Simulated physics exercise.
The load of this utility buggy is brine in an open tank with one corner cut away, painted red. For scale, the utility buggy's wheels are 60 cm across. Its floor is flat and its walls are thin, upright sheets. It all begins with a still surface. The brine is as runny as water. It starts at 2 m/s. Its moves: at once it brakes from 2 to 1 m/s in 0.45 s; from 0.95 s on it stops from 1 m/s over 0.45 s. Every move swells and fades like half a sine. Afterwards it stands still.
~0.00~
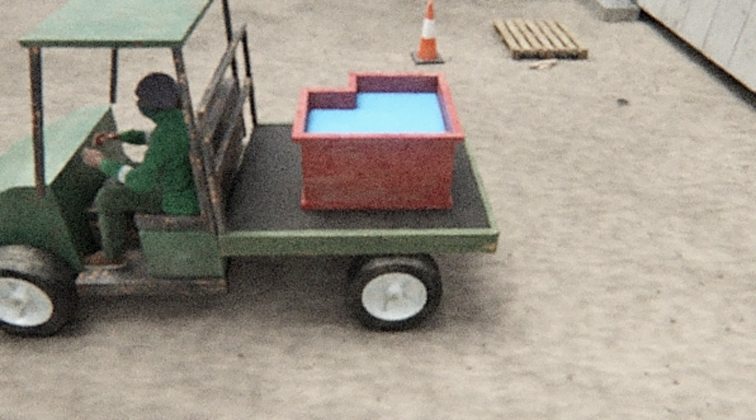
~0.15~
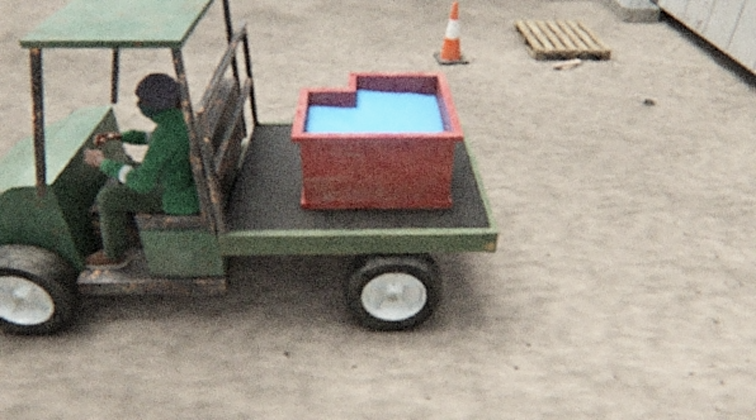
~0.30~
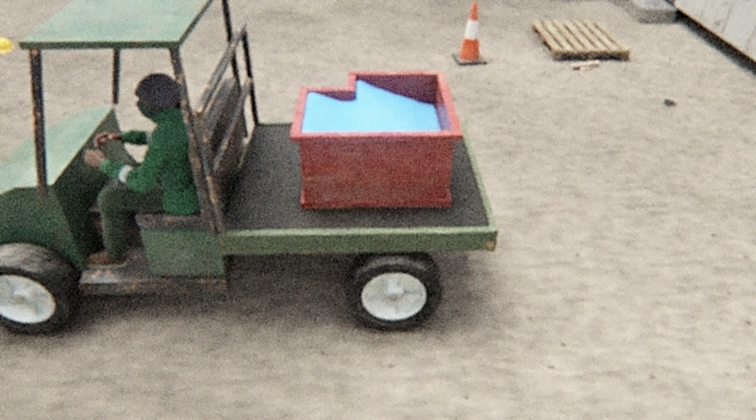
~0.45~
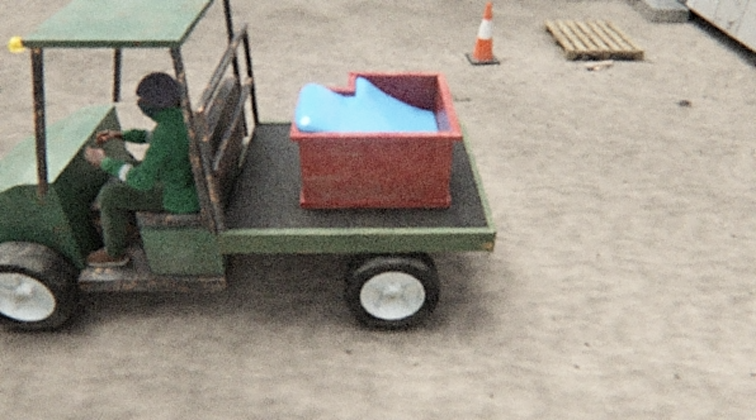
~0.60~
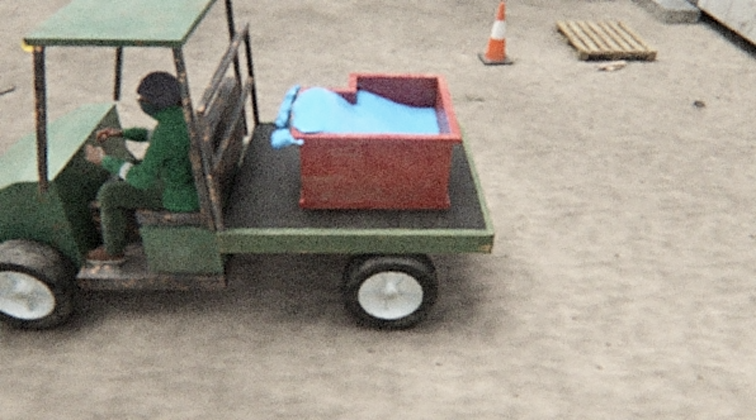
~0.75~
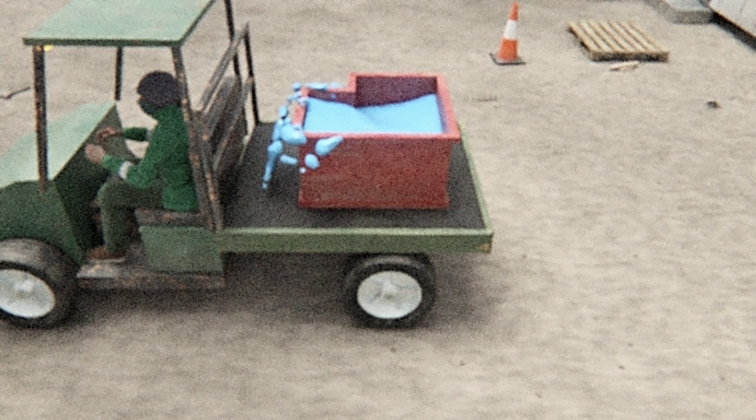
On a sandy yard, a driver in green steered a green utility buggy carrying an open red tank as the blue liquid inside heaped up towards the front, then splashed over that end.
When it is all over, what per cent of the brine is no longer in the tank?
About 10 per cent.
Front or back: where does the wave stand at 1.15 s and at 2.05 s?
At the back, then the back.
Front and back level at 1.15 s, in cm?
About 24 cm in front and 40 cm behind.
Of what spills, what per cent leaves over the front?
Some 60 per cent of it.
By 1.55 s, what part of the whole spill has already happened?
About 30 per cent.
Then, 1.15 s in, it stands 40 cm high behind and 25 cm in front; 2 per cent has gone over the front.
Then, 1.55 s in, it stands 20 cm high behind and 59 cm in front; 2 per cent has gone mostly over the front, some over the far side.
Then, 2.05 s in, it stands 40 cm high behind and 20 cm in front; 8 per cent has gone over the front.
Then, 4.39 s in, 10 per cent has gone over the front, 20 of 206 litres.
